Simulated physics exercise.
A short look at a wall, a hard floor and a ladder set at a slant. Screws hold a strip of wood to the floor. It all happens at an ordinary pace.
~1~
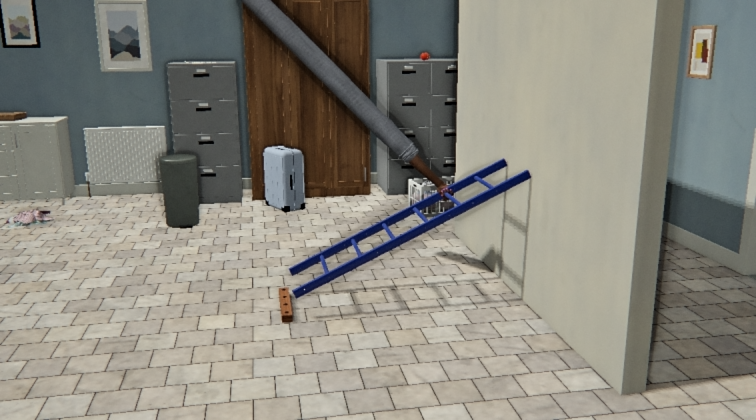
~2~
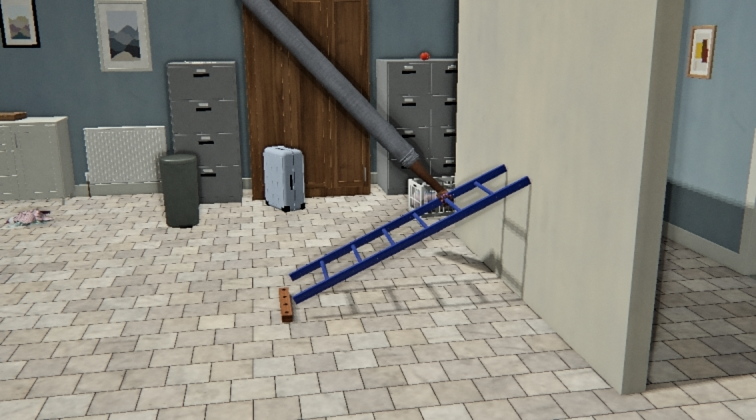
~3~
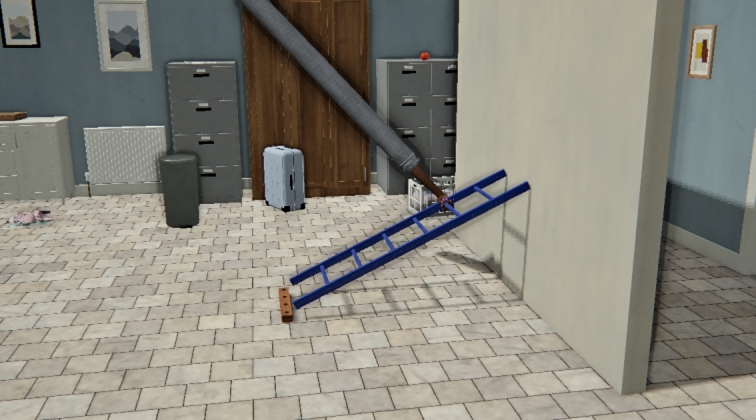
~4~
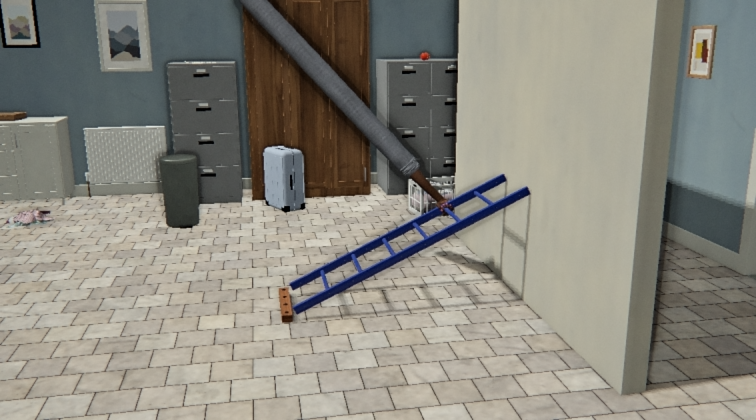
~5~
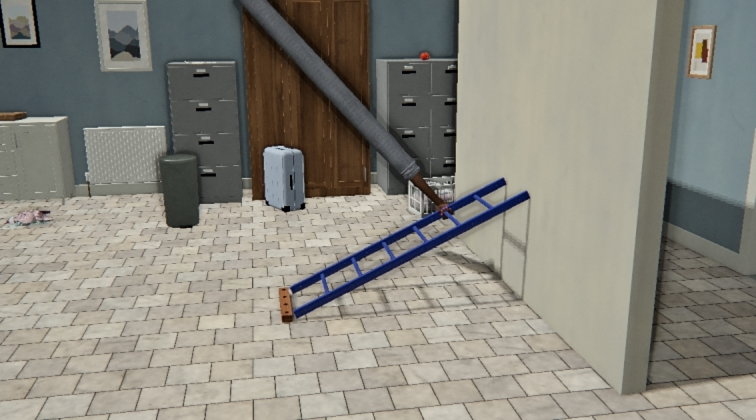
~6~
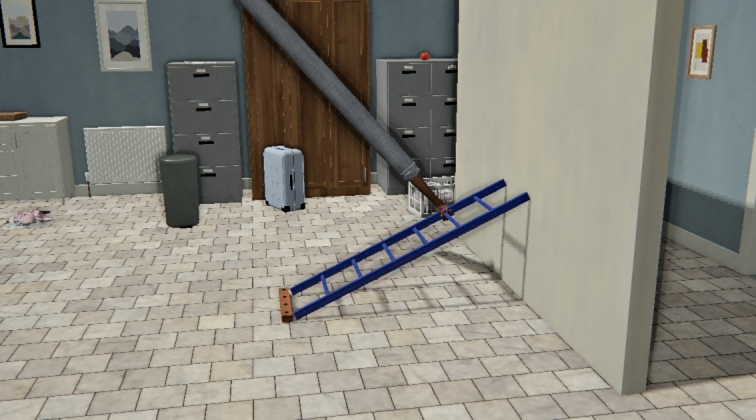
A blue ladder, gripped by a long grey arm, lowers slightly beside the pale wall.
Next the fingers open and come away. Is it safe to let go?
In the end the blue ladder remains leaning.
Then, 0.14 s later than the last frame, blue ladder moving near (405, 247).
When it is over, the blue ladder stays up, near (405, 247).
